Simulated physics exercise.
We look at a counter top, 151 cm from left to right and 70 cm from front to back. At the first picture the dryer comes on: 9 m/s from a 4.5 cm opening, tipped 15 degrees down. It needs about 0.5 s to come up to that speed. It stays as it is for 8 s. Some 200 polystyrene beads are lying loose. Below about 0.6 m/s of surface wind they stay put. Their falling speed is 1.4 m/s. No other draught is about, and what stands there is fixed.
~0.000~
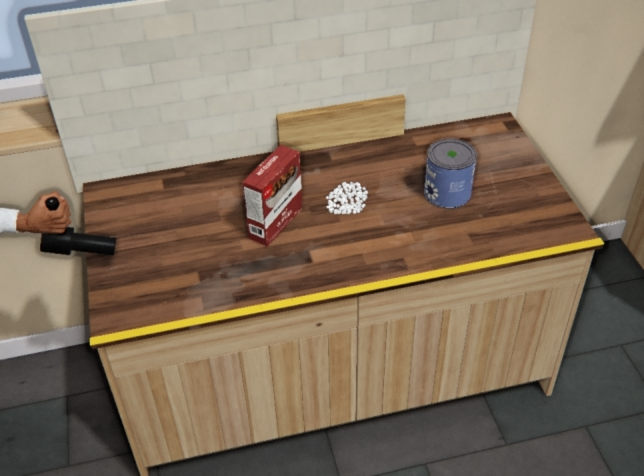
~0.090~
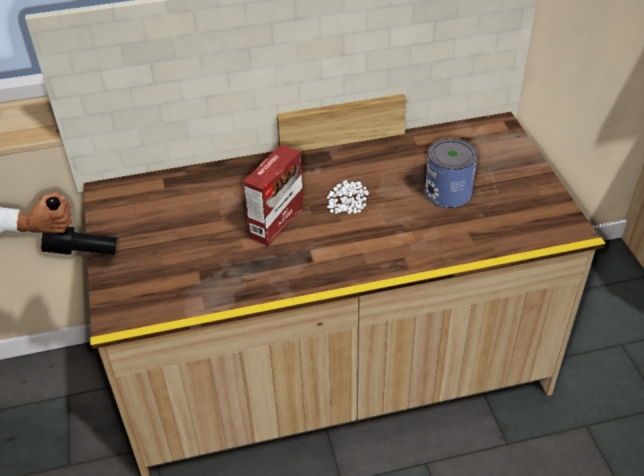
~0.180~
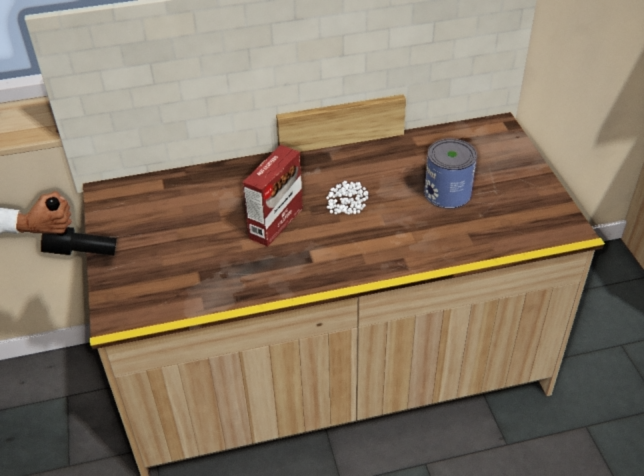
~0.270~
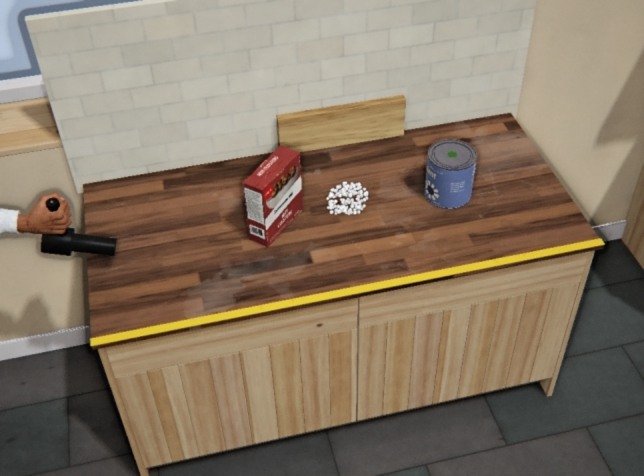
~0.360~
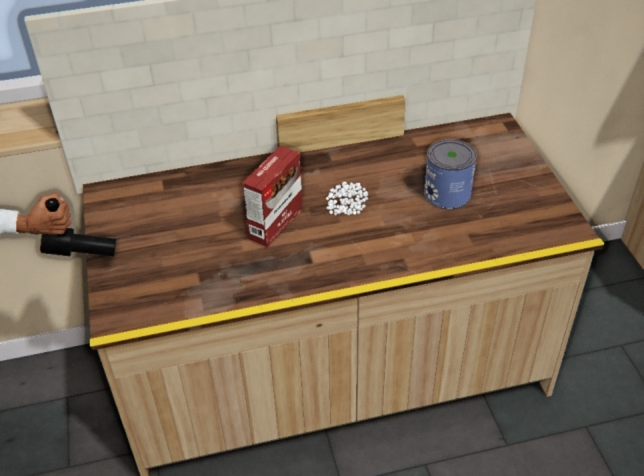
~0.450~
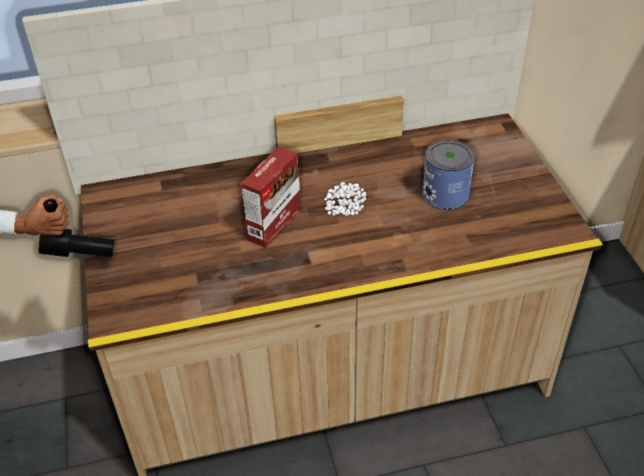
A wooden counter top with a yellow front edge stands above pale cupboards on a dark tiled floor, seen from above and in front. At the left a hand holds a black dryer, while a red carton, a small heap of white beads and a blue tin sit across the top, before a low board and pale brick-patterned tiles. Nothing on the counter visibly moves, and the view shifts only very slightly at the end.
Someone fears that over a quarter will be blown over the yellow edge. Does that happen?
As for a quarter going over the yellow edge: No.
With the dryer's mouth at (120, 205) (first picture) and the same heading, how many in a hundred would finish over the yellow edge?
In that case some 0 per cent.
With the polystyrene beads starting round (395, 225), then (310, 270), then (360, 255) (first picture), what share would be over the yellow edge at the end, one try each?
In that order: 0 %, 80 %, 40 %.
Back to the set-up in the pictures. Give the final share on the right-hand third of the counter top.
Some 5 per cent.
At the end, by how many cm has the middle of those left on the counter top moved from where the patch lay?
Roughly 0 cm.
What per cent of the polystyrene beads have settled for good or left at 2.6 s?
Some 15 per cent.
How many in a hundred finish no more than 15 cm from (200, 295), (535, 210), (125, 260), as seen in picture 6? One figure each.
In turn about 0 %, 0 %, 0 %.
After 1.6 s the count stands so, 0 % are over the yellow edge; the middle of those still in play is near (342, 201).
After 2.6 s the count stands so, 0 % are over the yellow edge; the middle of those still in play is near (348, 198).
After 4.4 s the count stands so, 0 % are over the yellow edge; the middle of those still in play is near (348, 198).
After 8.0 s, at the end, 0 % are over the yellow edge; the middle of those still in play is near (348, 197).
